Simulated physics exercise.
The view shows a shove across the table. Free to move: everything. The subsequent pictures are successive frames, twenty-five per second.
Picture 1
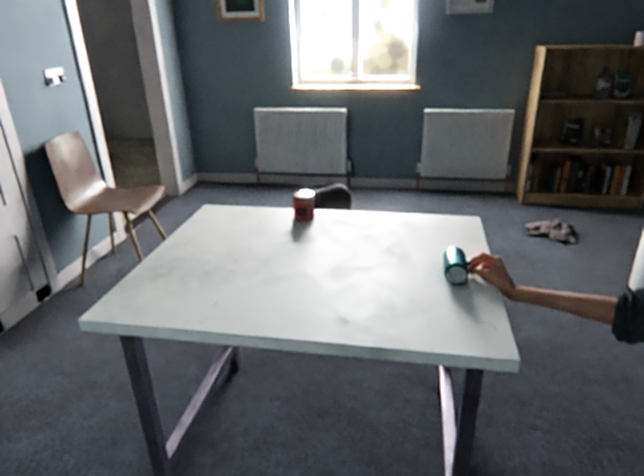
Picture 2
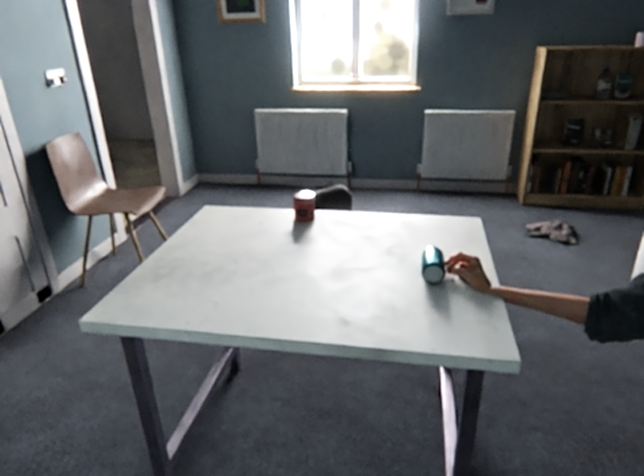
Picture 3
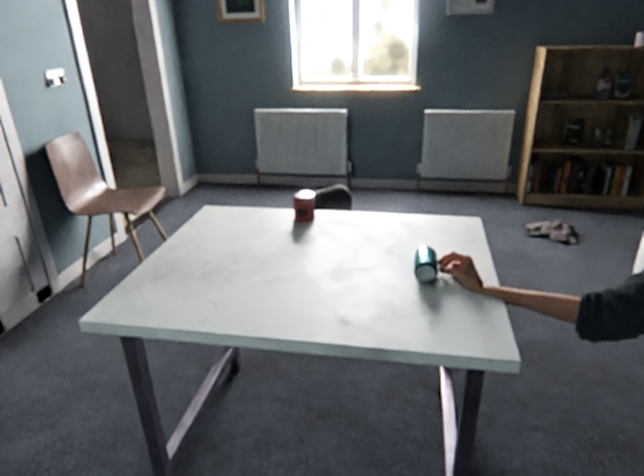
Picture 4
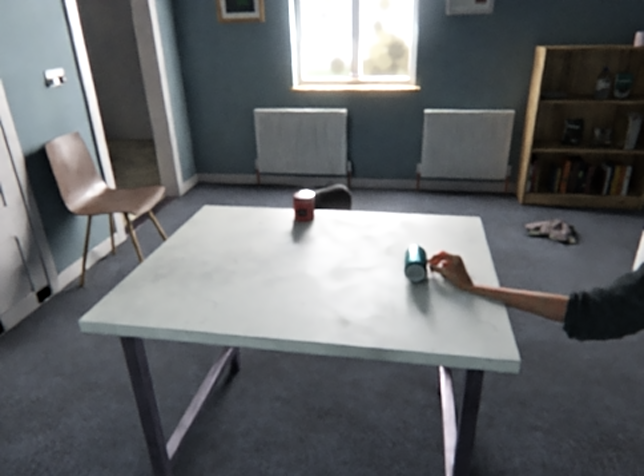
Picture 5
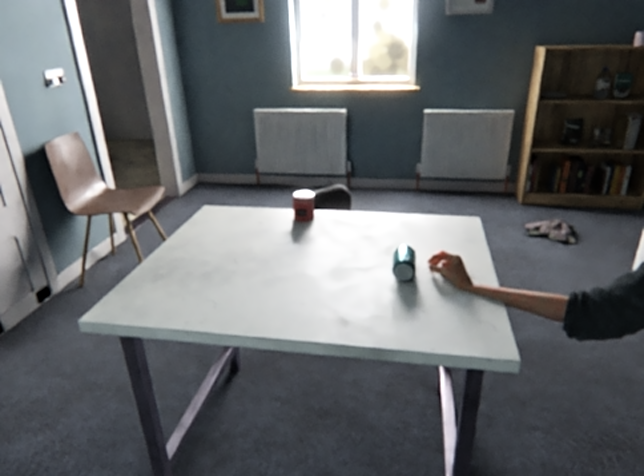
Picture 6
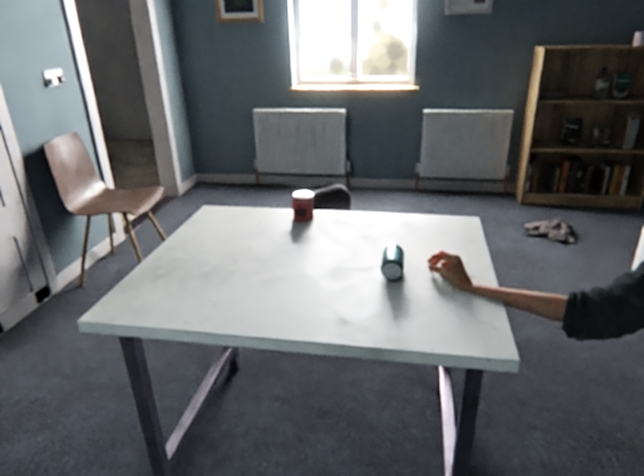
The video shows a hand pushing a turquoise can lying on its side leftward across a white table, near a red can; the hand then stays back while the turquoise can rolls a little farther left by itself.
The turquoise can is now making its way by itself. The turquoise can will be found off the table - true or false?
True.
Then, 0.40 s past the last view, turquoise can displaced well along near (292, 256).
Then, 0.90 s past the last view, turquoise can displaced well along near (183, 249).
Then, 1.40 s past the last view, turquoise can now off the table.
Finally, off the table, turquoise can.
